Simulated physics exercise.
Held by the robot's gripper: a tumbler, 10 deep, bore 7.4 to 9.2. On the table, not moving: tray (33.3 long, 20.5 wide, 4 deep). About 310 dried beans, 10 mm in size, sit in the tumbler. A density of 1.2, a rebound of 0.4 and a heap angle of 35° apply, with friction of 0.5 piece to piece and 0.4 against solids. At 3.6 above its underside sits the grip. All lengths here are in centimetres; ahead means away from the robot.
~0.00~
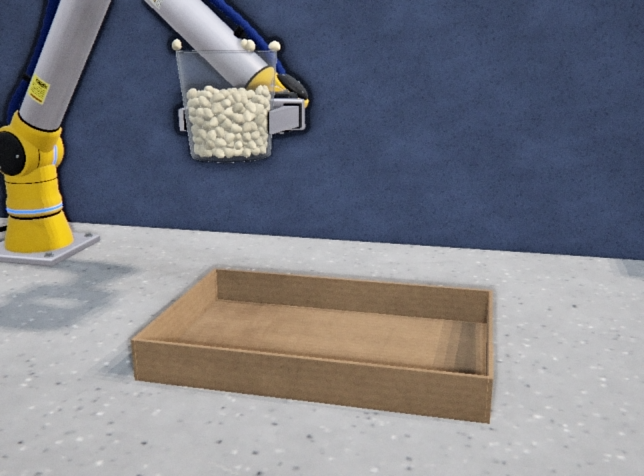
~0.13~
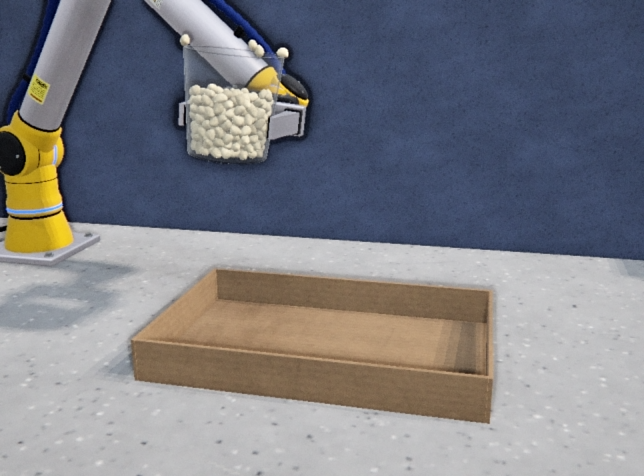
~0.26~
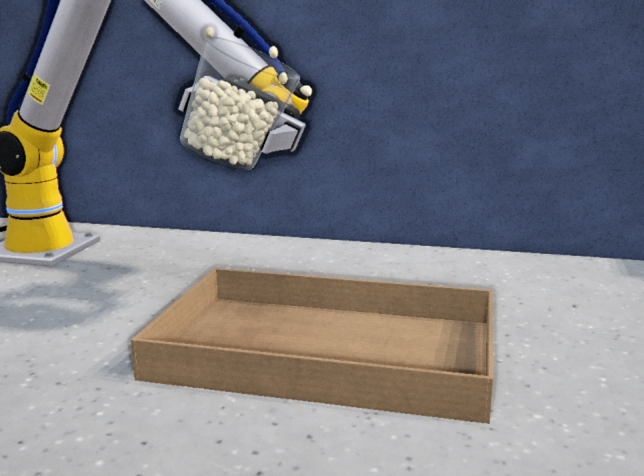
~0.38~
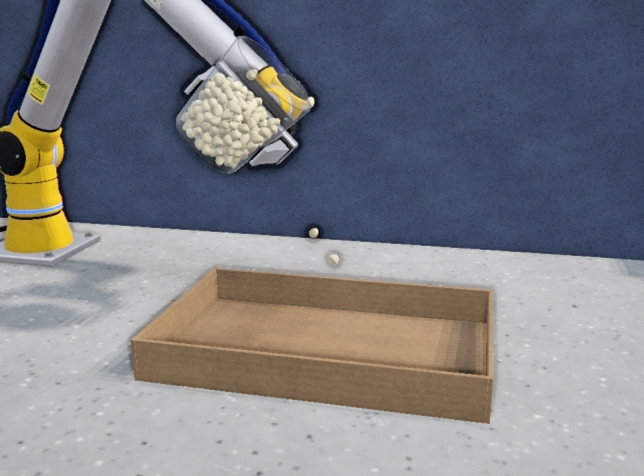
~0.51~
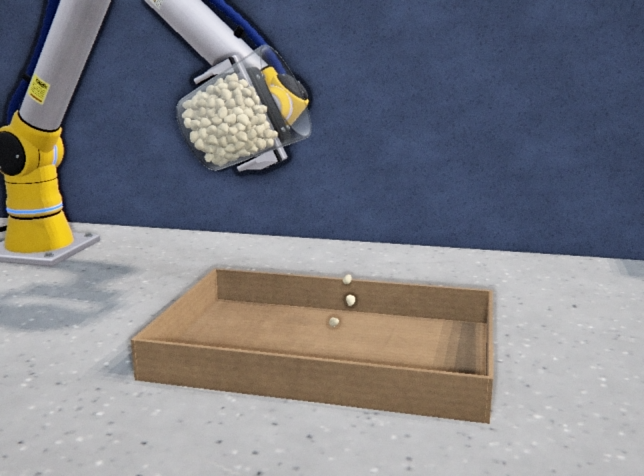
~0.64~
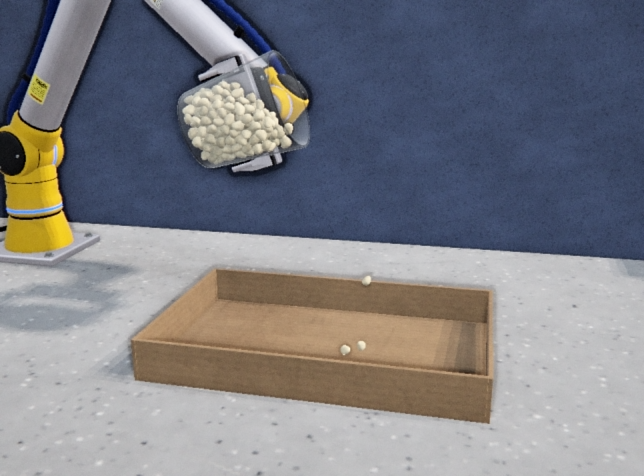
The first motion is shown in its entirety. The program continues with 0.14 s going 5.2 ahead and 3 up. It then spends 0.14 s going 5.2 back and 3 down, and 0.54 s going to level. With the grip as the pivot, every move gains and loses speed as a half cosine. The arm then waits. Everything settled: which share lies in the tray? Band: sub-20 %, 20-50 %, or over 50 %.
Band: Over 50 %.
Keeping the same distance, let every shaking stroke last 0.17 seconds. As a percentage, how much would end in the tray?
Around 30 percent.
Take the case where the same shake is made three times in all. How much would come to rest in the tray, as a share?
Near 85 per cent.
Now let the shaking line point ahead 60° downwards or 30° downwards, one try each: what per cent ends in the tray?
It comes to around 0 per cent on the first try and around 15 per cent on the second.
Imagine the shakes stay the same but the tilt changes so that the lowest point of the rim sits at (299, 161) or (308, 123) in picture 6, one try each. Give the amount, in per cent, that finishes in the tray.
Around 85 per cent, then around 25 per cent.
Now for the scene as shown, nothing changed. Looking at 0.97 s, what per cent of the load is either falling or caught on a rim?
56 per cent.
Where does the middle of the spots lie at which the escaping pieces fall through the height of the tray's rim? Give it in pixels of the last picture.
Their middle sits near (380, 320).
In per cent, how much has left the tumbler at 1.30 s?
60 %.
By 0.97 s, tilted 70° forward, highest piece 25 above the table; 134 in the tumbler, 3 in the tray, 172 in flight or on a rim.
By 1.30 s, tilted 15° forward, highest piece 29 above the table; 180 in the tray, 128 in the tumbler, 1 on the table or floor.
By 1.66 s, level, highest piece 27 above the table; 180 in the tray, 128 in the tumbler, 1 on the table or floor.
By 2.71 s, level, highest piece 27 above the table; 180 in the tray, 128 in the tumbler, 1 on the table or floor.
Final count, 180 in the tray, 128 in the tumbler, 1 on the table or floor. That is 58 % in the tray.
